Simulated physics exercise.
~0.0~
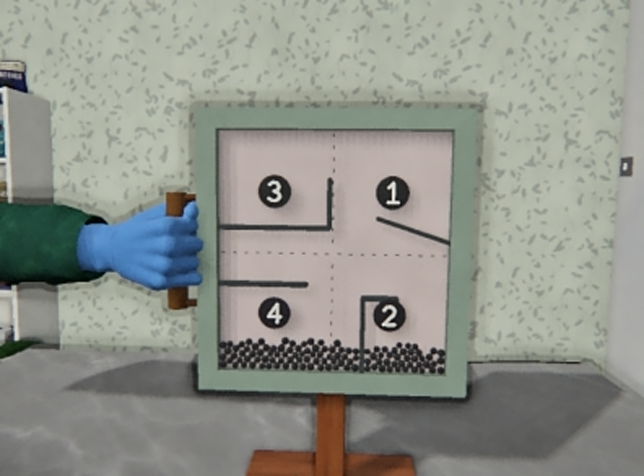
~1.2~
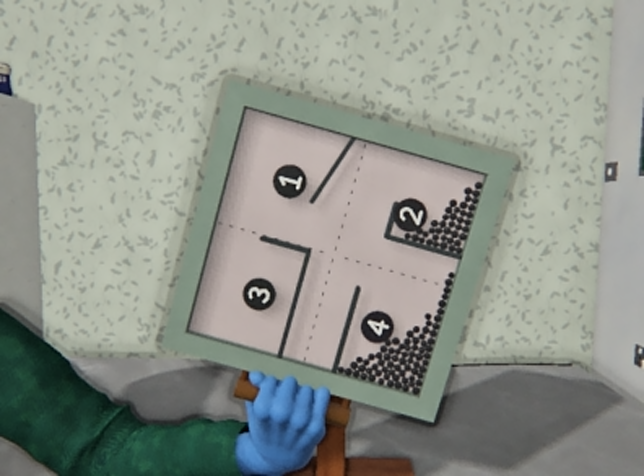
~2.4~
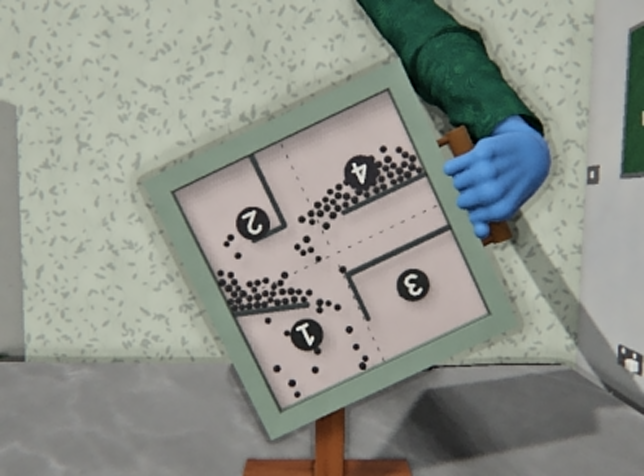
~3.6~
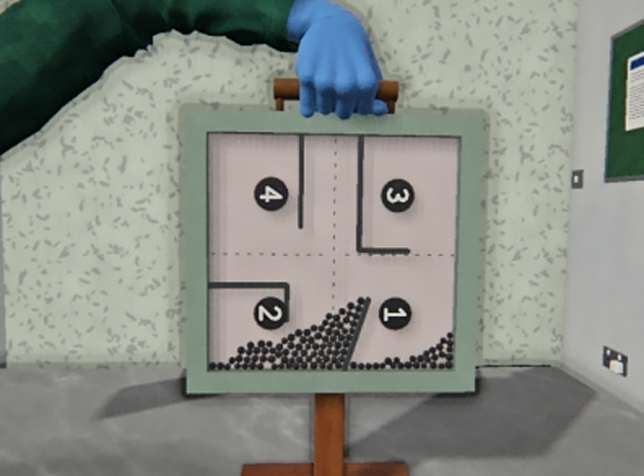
Black beads in a square, clear-fronted box slide and tumble through its numbered quarters as a blue-gloved hand turns it anticlockwise in stages, finally settling along the bottom on both sides of a slanted line, with slightly more in quarter two than quarter one.
